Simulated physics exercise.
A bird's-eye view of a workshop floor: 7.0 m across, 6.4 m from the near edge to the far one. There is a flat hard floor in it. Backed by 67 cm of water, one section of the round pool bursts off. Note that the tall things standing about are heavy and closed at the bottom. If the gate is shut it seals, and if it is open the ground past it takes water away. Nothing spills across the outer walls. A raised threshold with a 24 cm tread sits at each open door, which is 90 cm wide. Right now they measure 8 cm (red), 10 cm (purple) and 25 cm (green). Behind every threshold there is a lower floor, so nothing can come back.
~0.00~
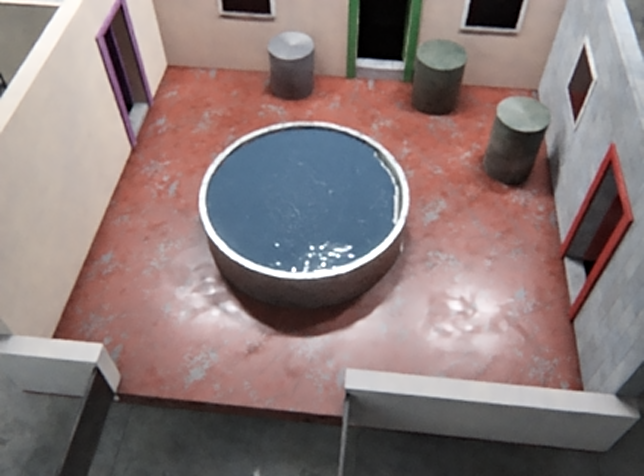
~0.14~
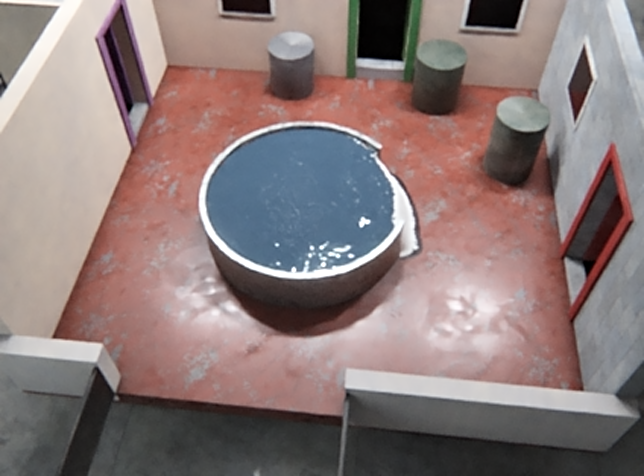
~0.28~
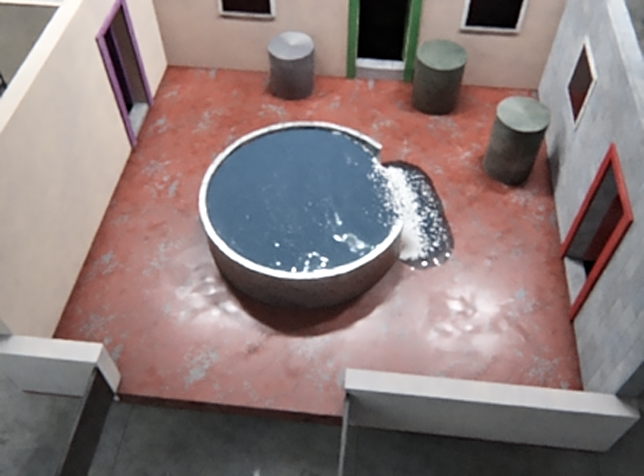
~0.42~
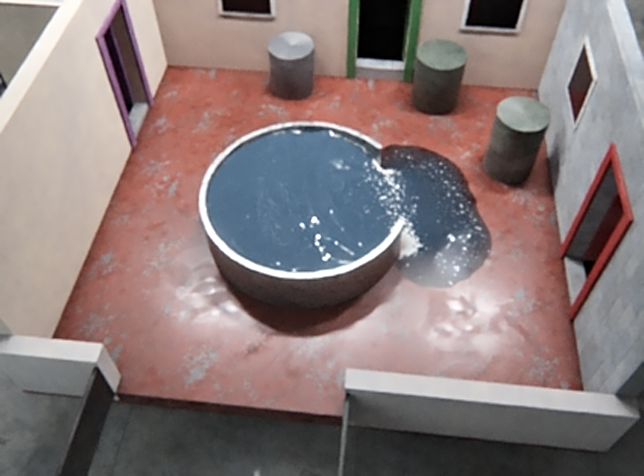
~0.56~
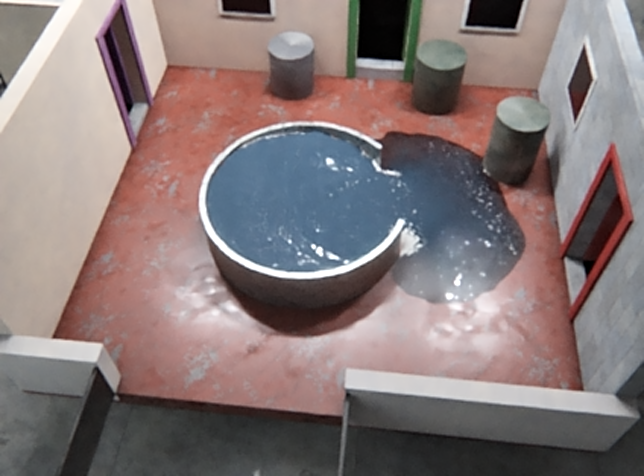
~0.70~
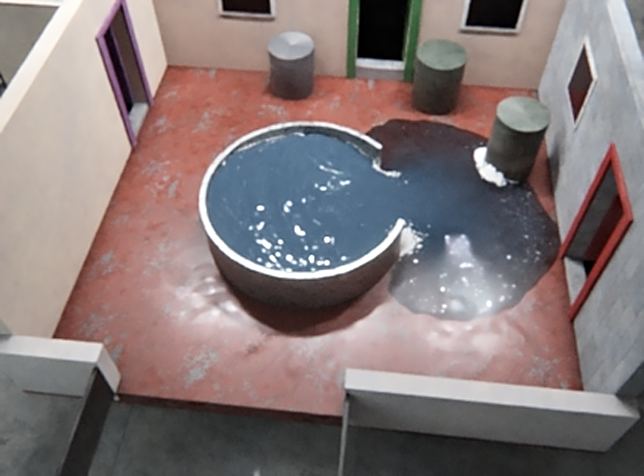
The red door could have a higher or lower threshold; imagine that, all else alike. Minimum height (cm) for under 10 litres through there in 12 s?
Roughly 27 cm.
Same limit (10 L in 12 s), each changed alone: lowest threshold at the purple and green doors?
About 10.5 cm at purple and about 8.5 cm at green.
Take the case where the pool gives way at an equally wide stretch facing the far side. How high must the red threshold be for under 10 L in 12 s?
About 8.0 centimetres.
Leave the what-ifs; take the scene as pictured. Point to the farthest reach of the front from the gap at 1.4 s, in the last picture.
Somewhere near the pixel (531, 92).
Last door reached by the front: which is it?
It's the purple one.
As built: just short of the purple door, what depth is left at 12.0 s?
It works out to about 13.0 centimetres deep.
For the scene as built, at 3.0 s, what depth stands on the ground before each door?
Lab note, cm: Red 23; purple 0; green 5.
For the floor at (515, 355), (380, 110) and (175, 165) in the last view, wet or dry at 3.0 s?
So, in order, I'd say got wet, then got wet, then stayed dry.
After 1.4 s water covers 30 % of the floor, deepest (46 cm) near (545, 194); 18 cm at the red door, 16 litres in over its 8 cm threshold.
After 3.0 s water covers 35 % of the floor, deepest (46 cm) near (451, 87); 23 cm at the red door, 157 litres in over its 8 cm threshold.
After 12.0 s water covers 100 % of the floor, deepest (14 cm) near (41, 366); 10 cm at the red door, 331 litres in over its 8 cm threshold.
At the red door as built, the water arrived by 0.9 s and peaked near 26 cm at 2.0 s.
With a threshold of 22 cm, 32 litres would have come in within the 12 s; with 29.5 cm, 3 litres. So under 10 litres takes about 27 cm.
